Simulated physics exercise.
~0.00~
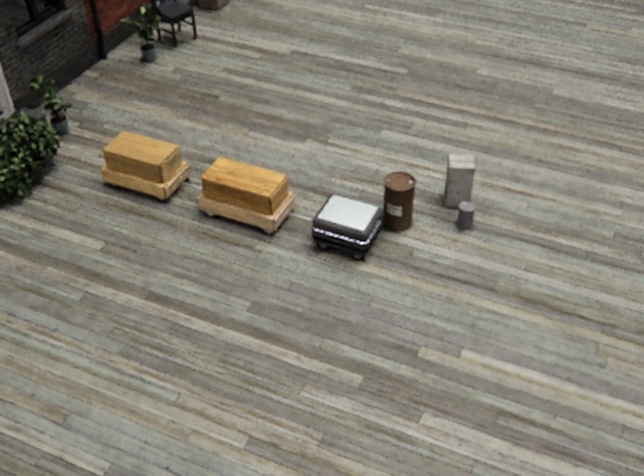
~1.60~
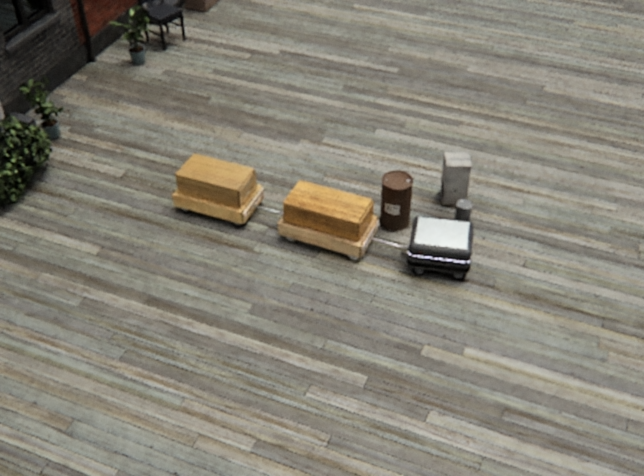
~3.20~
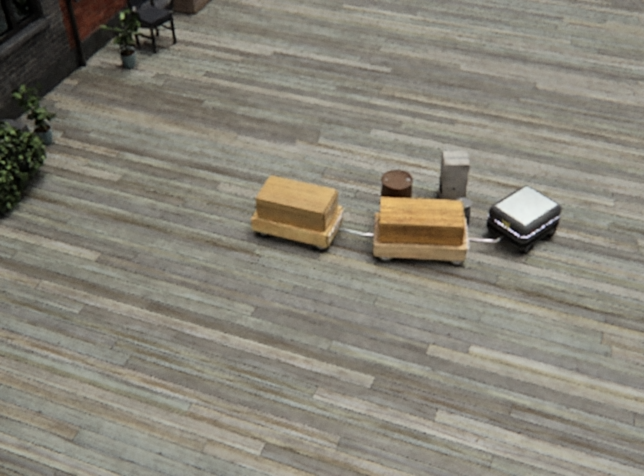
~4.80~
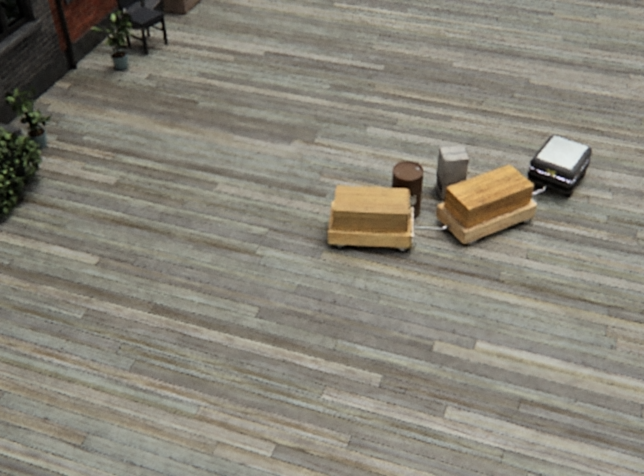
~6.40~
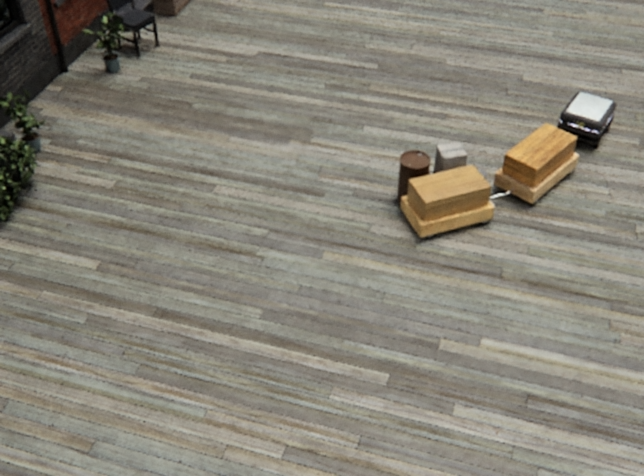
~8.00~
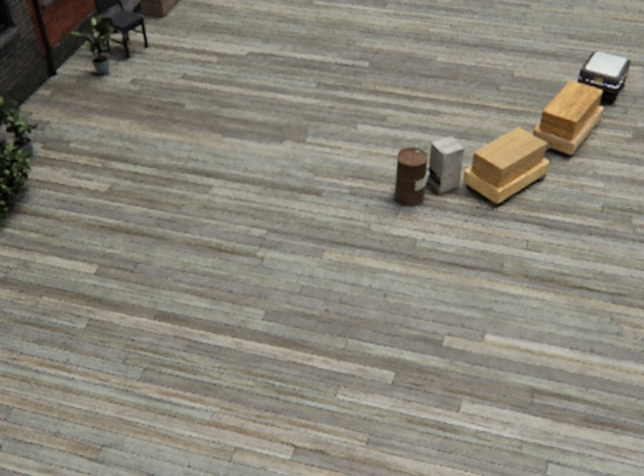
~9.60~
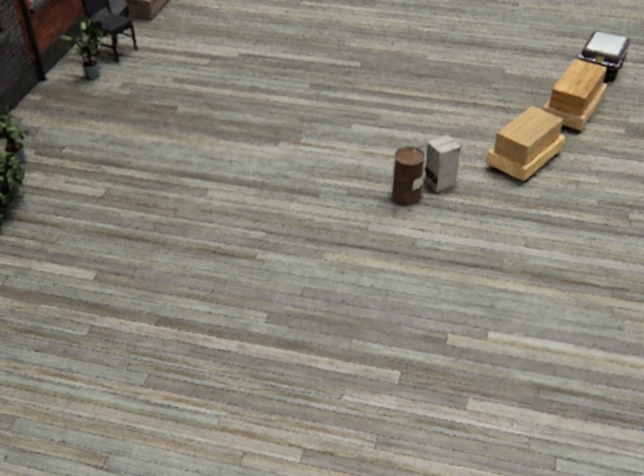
Tug towing two carts rightward, then curving up and away past a white box, a nudged brown drum and a displaced canister.
